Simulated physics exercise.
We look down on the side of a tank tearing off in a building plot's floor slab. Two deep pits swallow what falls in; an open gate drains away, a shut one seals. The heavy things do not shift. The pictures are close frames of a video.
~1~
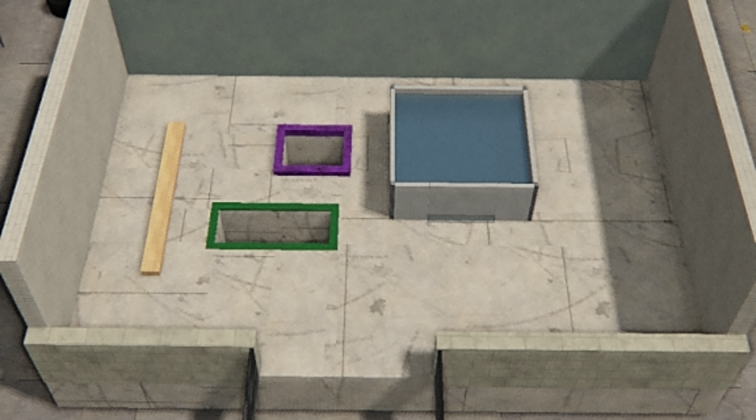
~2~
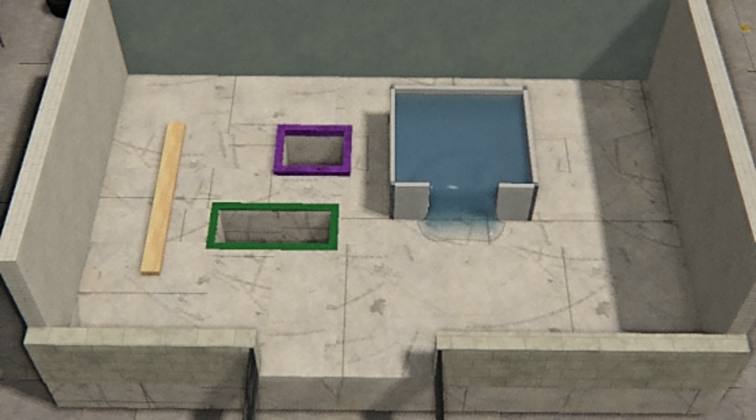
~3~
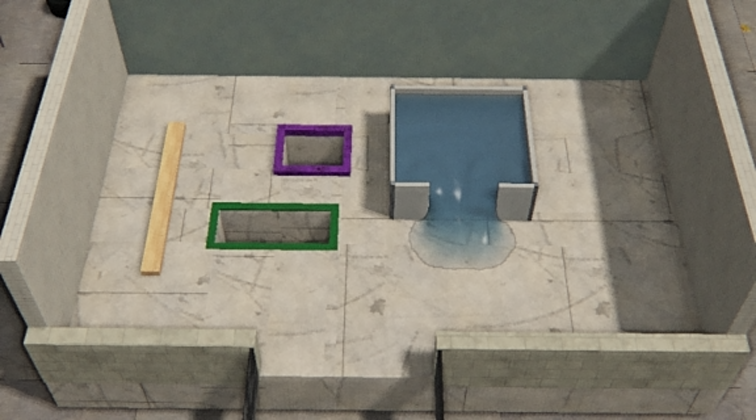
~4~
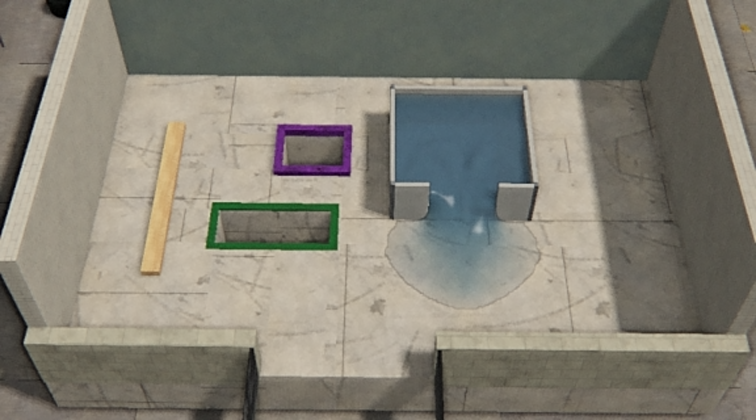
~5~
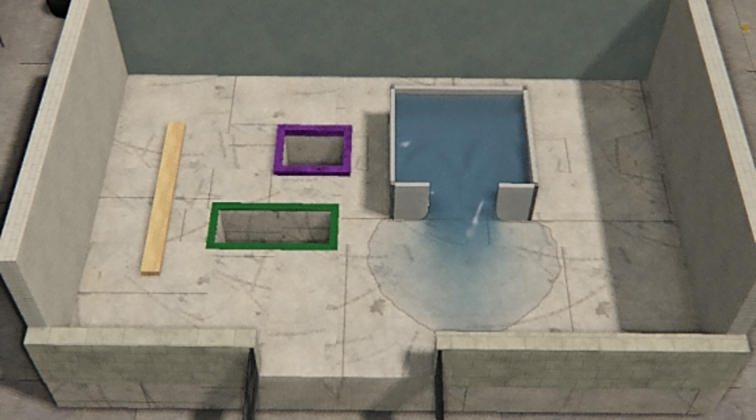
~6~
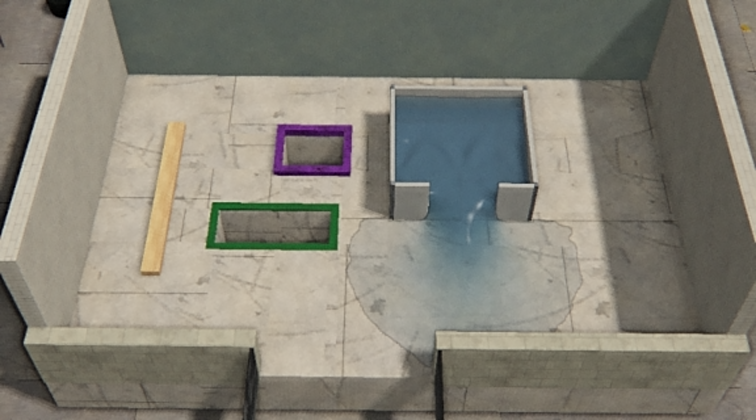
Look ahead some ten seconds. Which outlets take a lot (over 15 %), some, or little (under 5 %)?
In the end: The gate takes over 15 %; the green pit takes under 5 %; the purple pit takes under 5 %.
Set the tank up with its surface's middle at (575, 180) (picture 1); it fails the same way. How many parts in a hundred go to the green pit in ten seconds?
Roughly, in per cent: Green 14.
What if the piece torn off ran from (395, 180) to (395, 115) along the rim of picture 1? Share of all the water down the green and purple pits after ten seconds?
In per cent: Green 40, purple 15.
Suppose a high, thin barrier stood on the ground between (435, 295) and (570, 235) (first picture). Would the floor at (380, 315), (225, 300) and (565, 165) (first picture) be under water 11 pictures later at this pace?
In that order: Under water, flooded, under water.
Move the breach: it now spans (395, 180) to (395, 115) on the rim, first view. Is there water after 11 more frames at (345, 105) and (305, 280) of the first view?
In turn: Flooded, wet.
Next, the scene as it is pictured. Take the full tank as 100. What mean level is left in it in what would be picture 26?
Close to 40 %.
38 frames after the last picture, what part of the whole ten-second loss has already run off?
Some 80 per cent.
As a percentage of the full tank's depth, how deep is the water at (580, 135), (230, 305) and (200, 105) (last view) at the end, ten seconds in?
In turn 12, 2 and 2 in a hundred.
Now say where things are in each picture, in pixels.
In the first frame, the tank at (461, 138) is whole and still.
In the second frame, the front is at (498, 230), out from the gap at (462, 205).
In the third frame, the front is at (491, 262), out from the gap at (461, 208).
In the fourth frame, water pours out at (461, 208) and has run to (481, 302).
In the fifth frame, water pours out at (461, 207) and has run to a hidden place.
In the sixth frame, the front is at a hidden place, out from the gap at (461, 207).
A moment on, water covers 20 % of the floor; the gate 2 %, the green pit 0 %, the purple pit 0 %.
Next, water covers 25 % of the floor; the gate 9 %, the green pit 0 %, the purple pit 0 %.
Then, water covers 35 % of the floor; the gate 17 %, the green pit 0 %, the purple pit 0 %.
Later, water covers 55 % of the floor; the gate 27 %, the green pit 0 %, the purple pit 0 %.
In the end, water covers 75 % of the floor; the gate 33 %, the green pit 1 %, the purple pit 0 %.
